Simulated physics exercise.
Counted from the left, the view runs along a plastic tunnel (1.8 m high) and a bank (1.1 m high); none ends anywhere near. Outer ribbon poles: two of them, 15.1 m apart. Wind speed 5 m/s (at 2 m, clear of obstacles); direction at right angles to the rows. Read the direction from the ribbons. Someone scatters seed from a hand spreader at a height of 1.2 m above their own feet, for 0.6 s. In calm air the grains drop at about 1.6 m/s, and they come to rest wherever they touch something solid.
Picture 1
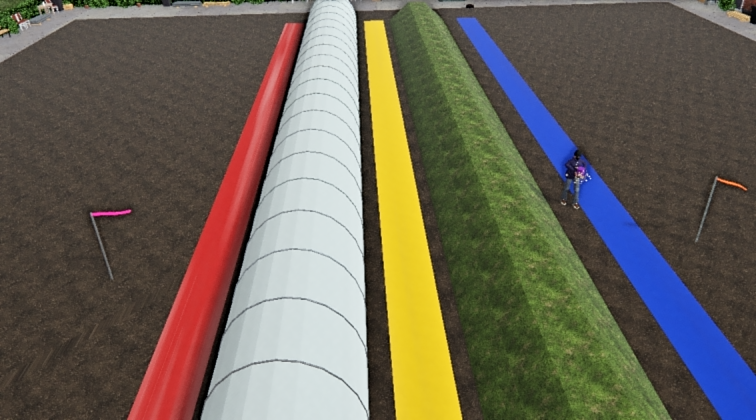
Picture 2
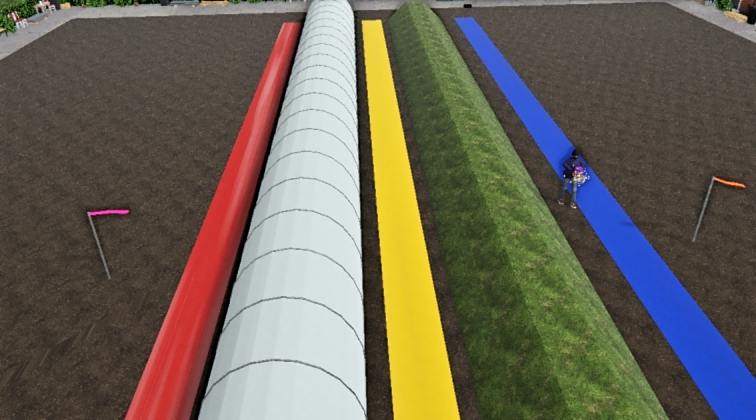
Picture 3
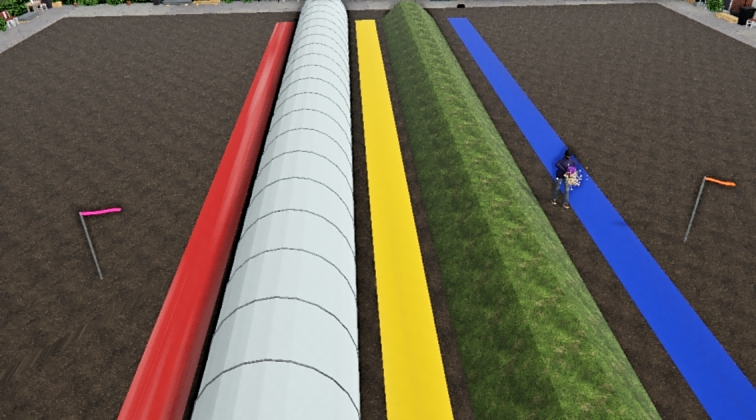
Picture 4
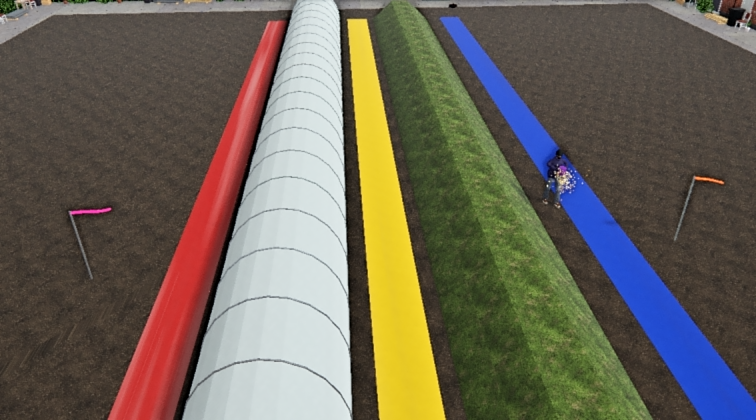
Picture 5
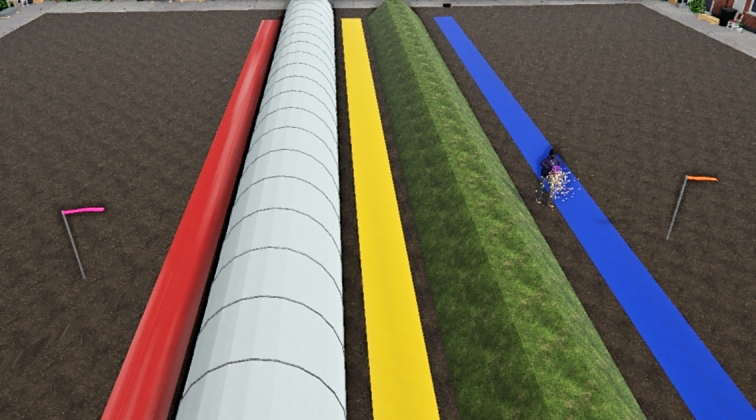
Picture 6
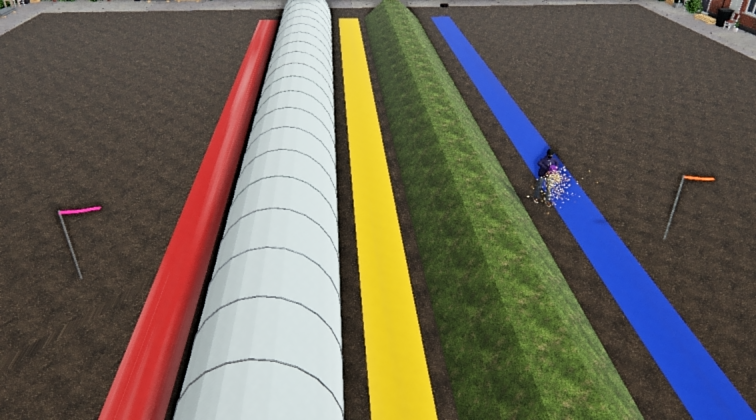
A small figure standing on the blue strip let out a pale cluster of specks that slowly spread around their legs, while pink and orange ribbons on two poles stayed blown out to the right.
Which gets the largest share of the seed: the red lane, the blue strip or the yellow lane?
The blue one.
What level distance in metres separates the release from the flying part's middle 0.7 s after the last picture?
It works out to about 0.5 m.
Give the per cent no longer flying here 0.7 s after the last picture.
Share: Some 50 percent.
Then, 0.7 s after the last picture, 0 % lies on the yellow lane, 0 % on the red lane and 16 % on the blue strip; 52 % has touched down or left; the middle of what still flies is 0.4 m above the low ground, near (559, 199).
Then, 1.5 s after the last picture, 0 % lies on the yellow lane, 0 % on the red lane and 32 % on the blue strip; 95 % has touched down or left.
Then, 3.0 s after the last picture, 0 % lies on the yellow lane, 0 % on the red lane and 34 % on the blue strip; 100 % has touched down or left.
Then, 7.5 s after the last picture, 0 % lies on the yellow lane, 0 % on the red lane and 34 % on the blue strip; 100 % has touched down or left.
Then, 44.5 s after the last picture, 0 % lies on the yellow lane, 0 % on the red lane and 34 % on the blue strip; 100 % has touched down or left.
